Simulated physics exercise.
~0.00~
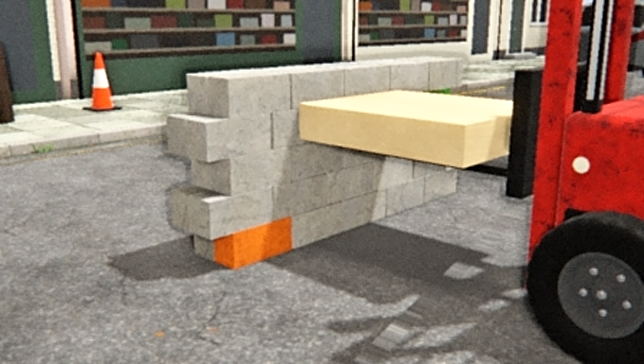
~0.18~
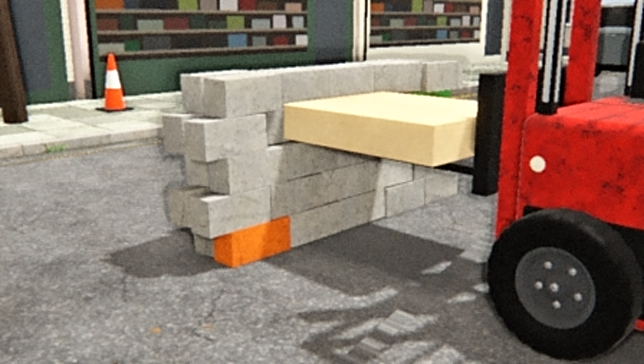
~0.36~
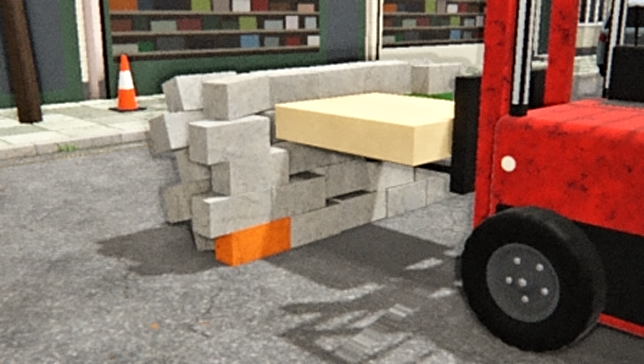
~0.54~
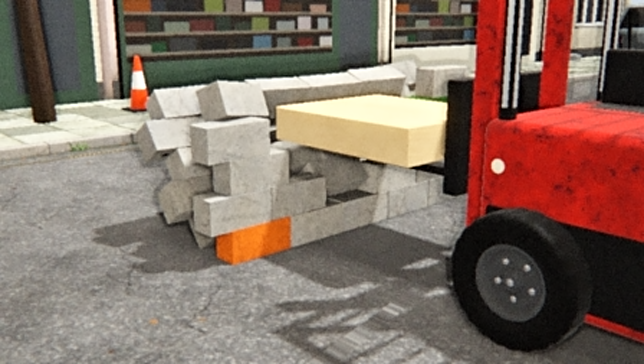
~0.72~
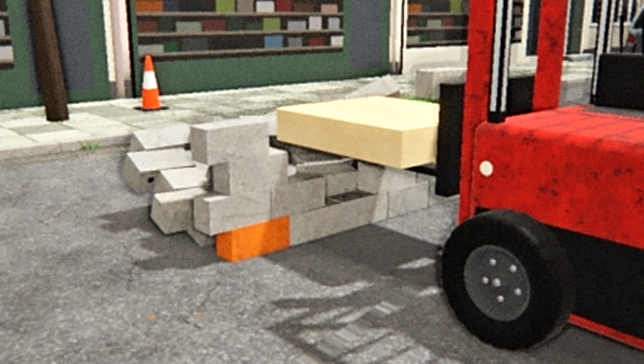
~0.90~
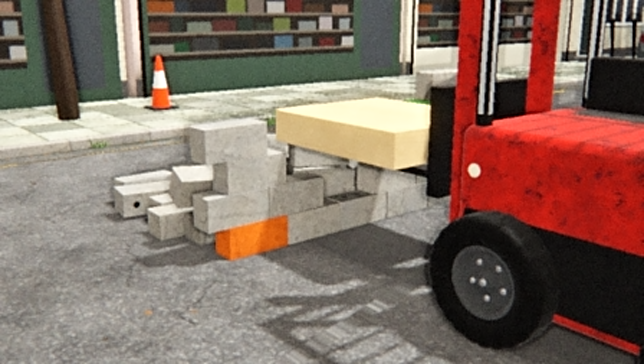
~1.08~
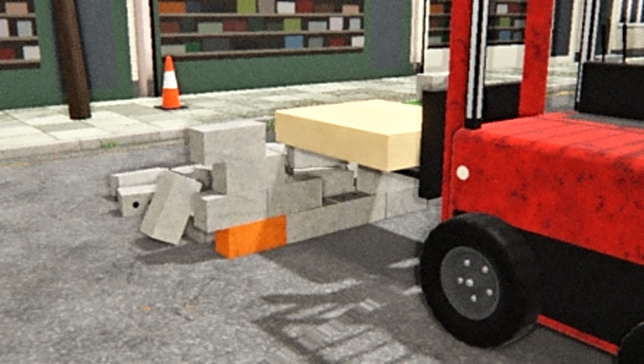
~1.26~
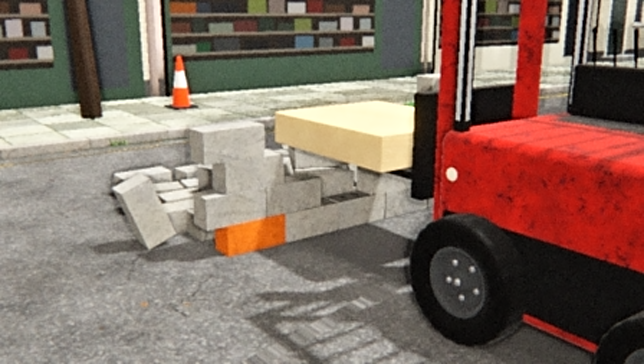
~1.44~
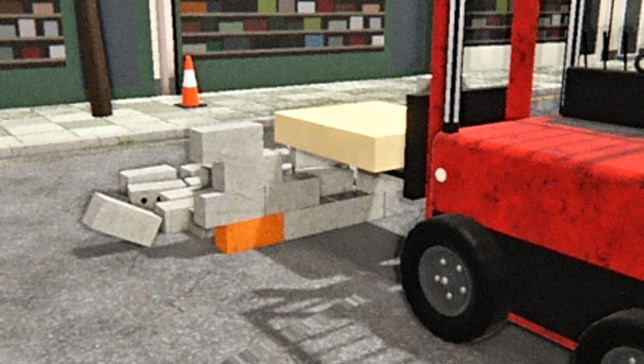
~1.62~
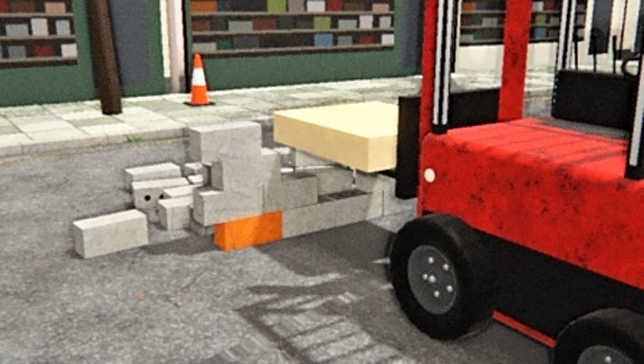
A red forklift carrying a pale case on its forks pushed into a stacked wall of grey concrete blocks, which leaned and toppled away behind; one block tumbled left onto the road, while the orange block and part of the near end stayed standing.
